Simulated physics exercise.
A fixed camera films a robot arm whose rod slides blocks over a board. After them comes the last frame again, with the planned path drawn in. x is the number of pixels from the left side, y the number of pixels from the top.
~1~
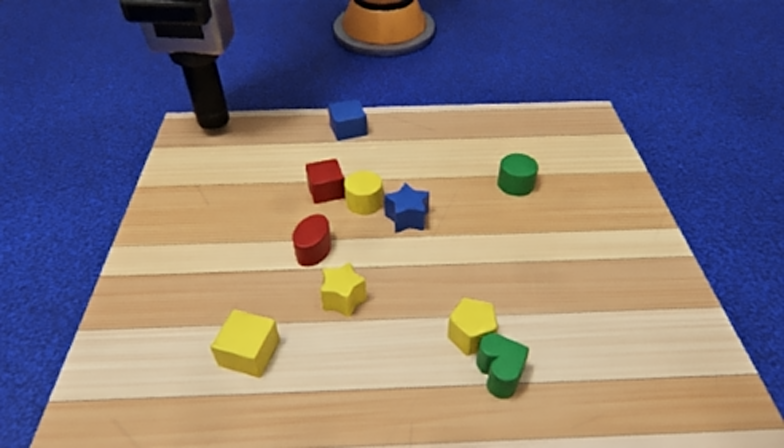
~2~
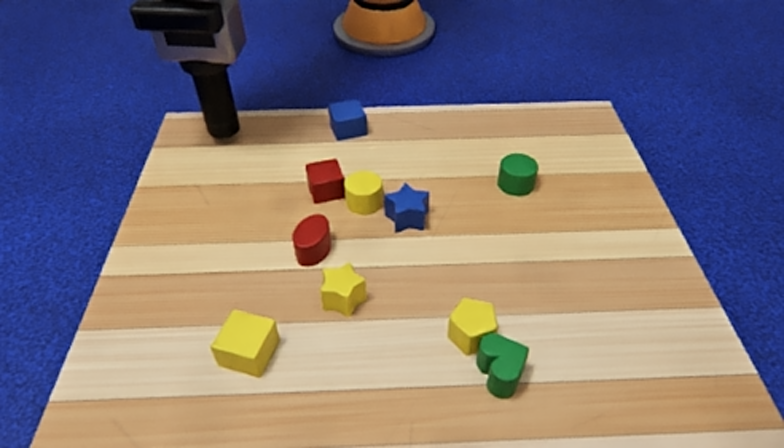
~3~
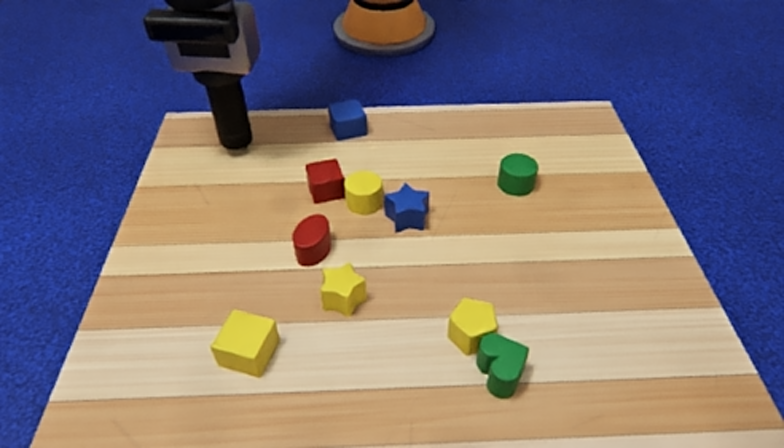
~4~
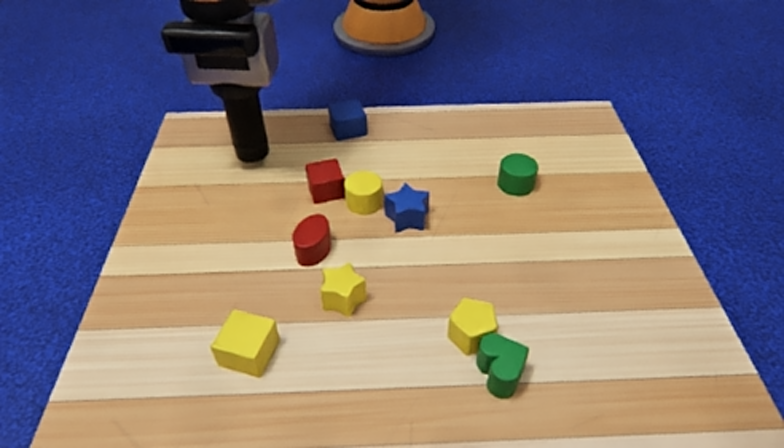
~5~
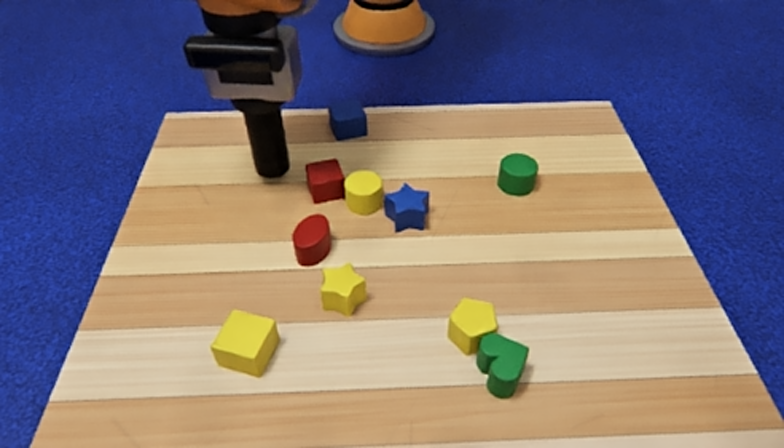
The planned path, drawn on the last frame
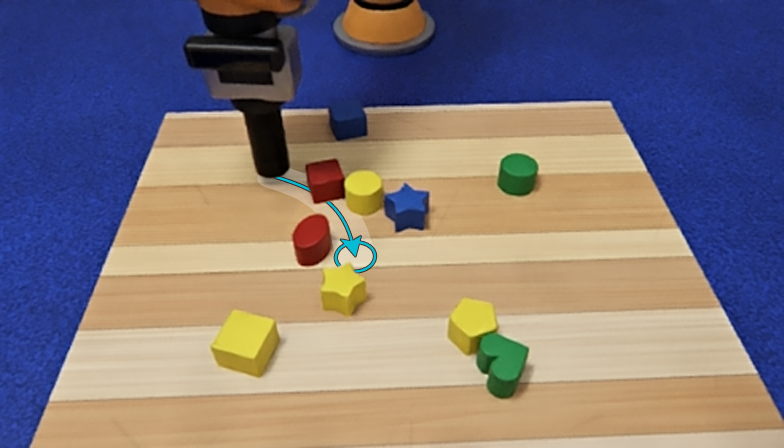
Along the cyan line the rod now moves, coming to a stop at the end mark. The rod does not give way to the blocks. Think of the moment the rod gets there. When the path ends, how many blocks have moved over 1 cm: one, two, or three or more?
There will be three or more blocks that move more than 1 cm.
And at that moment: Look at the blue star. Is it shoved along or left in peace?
It is shifted.
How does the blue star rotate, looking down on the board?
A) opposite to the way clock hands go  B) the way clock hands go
The one that fits is A, opposite to the way clock hands go.
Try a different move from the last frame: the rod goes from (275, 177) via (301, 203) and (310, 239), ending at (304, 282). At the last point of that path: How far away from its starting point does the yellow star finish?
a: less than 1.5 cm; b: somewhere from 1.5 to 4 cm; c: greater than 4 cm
Correct choice: A.
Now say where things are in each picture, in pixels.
Tip of the rod at (214, 121), middles of tops, red elliptical block at (311, 229), red square at (324, 170), yellow circle at (363, 182), blue star at (408, 198), in the first picture.
Rod at (224, 130), nothing pushed, in the second picture.
Rod at (237, 141), nothing pushed, in the third picture.
Rod at (253, 153), nothing pushed, in the fourth picture.
Rod at (273, 168), red elliptical block at (311, 229), red square at (324, 170), yellow circle at (363, 182), blue star at (408, 198), in the fifth picture.
The line goes from (275, 177) via (314, 192) and (343, 219), ending at (355, 257).
On the path given first. One third of the way, rod at (313, 184); red square at (345, 179), turned 30° clockwise; yellow circle at (379, 188); blue star at (413, 200), turned 10° anticlockwise.
Two thirds of the way, rod at (342, 211); red square at (379, 201); yellow circle at (417, 200); blue star at (452, 207), turned 30° anticlockwise.
At the end, rod at (355, 248); red elliptical block unmoved; red square at (383, 204); yellow circle at (421, 200); blue star at (457, 207), turned 30° anticlockwise.
